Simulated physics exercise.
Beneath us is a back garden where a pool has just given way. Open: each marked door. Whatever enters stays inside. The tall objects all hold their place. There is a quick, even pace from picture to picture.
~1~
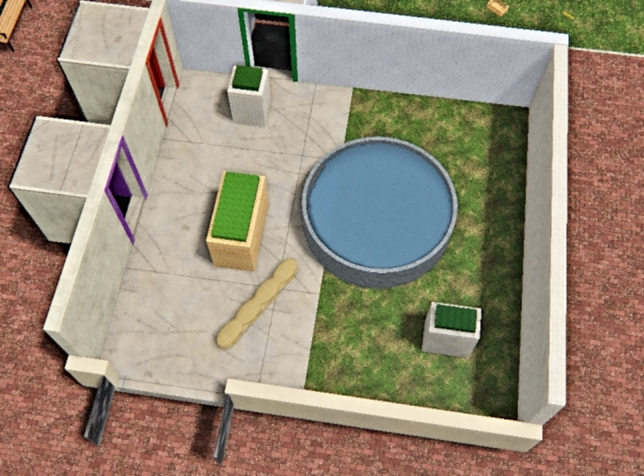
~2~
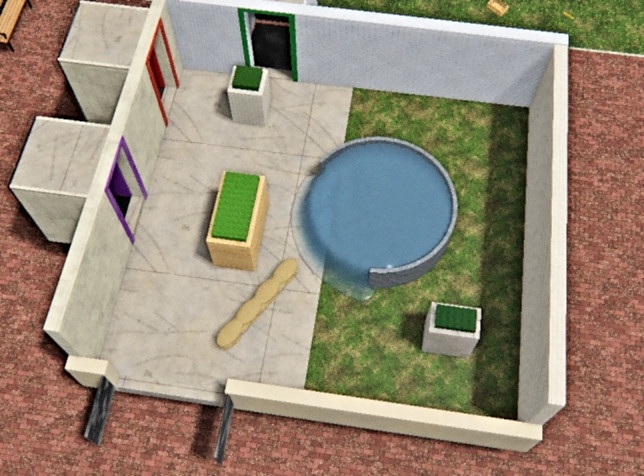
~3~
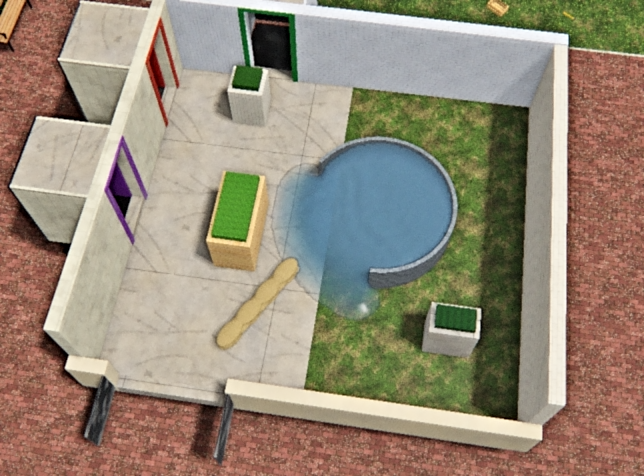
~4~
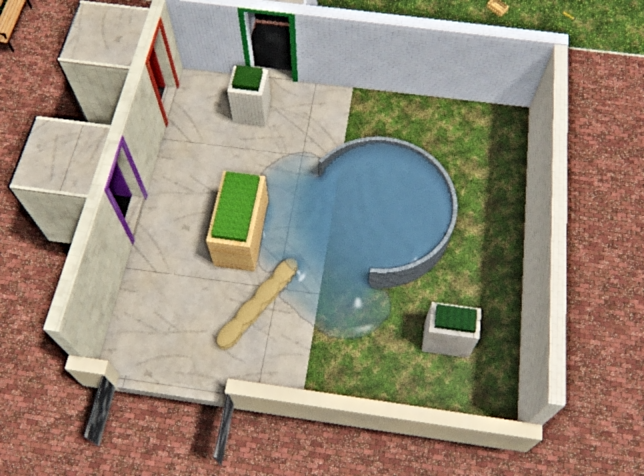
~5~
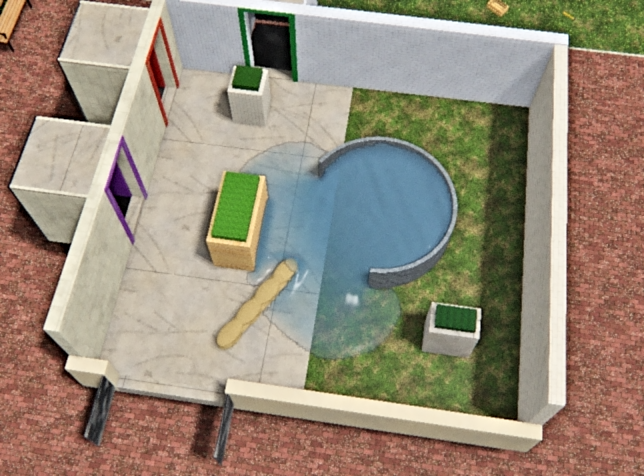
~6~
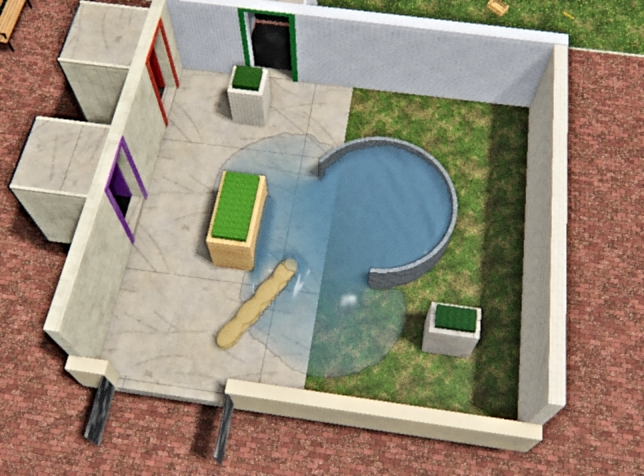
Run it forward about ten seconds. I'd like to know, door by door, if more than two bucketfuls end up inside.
At the end, red door: Exceeds it. Purple door: Does not exceed it. Green door: Exceeds it.
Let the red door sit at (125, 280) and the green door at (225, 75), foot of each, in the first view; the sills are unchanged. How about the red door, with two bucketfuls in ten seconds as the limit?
Outcome for the red door: Exceeded.
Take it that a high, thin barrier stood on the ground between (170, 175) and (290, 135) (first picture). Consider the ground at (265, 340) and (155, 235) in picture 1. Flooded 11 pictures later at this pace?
Note: Point one drenched, point two drenched.
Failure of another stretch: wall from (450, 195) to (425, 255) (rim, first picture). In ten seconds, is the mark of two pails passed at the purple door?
As I see it, the purple door stays short of it.
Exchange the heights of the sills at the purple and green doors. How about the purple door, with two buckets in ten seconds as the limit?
The purple door overshoots.
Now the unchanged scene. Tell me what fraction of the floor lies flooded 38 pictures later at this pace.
Close to 80 %.
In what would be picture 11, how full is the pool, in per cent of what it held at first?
About 56 %.
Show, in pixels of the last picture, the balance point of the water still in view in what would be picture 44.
I'd mark it close to (297, 257).
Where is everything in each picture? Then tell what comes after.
Still water in the round tank at (379, 204), in the first frame.
The front is at (370, 293), out from the gap at (311, 238), in the second frame.
The front is at (372, 308), out from the gap at (311, 239), in the third frame.
The front is at (365, 331), out from the gap at (311, 240), in the fourth frame.
The front is at (363, 350), out from the gap at (311, 240), in the fifth frame.
Water pours out at (311, 240) and has run to (347, 370), in the sixth frame.
A moment on, water covers 35 % of the floor; the red door not reached, the purple door not reached, the green door not reached.
Next, water covers 50 % of the floor; the red door under two buckets in, the purple door wet at the sill, nothing in, the green door wet at the sill, nothing in.
Then, water covers 60 % of the floor; the red door over two buckets in, the purple door wet at the sill, nothing in, the green door under two buckets in.
Later, water covers 80 % of the floor; the red door far over two buckets in, the purple door wet at the sill, nothing in, the green door far over two buckets in.
In the end, water covers 90 % of the floor; the red door far over two buckets in, the purple door wet at the sill, nothing in, the green door far over two buckets in.
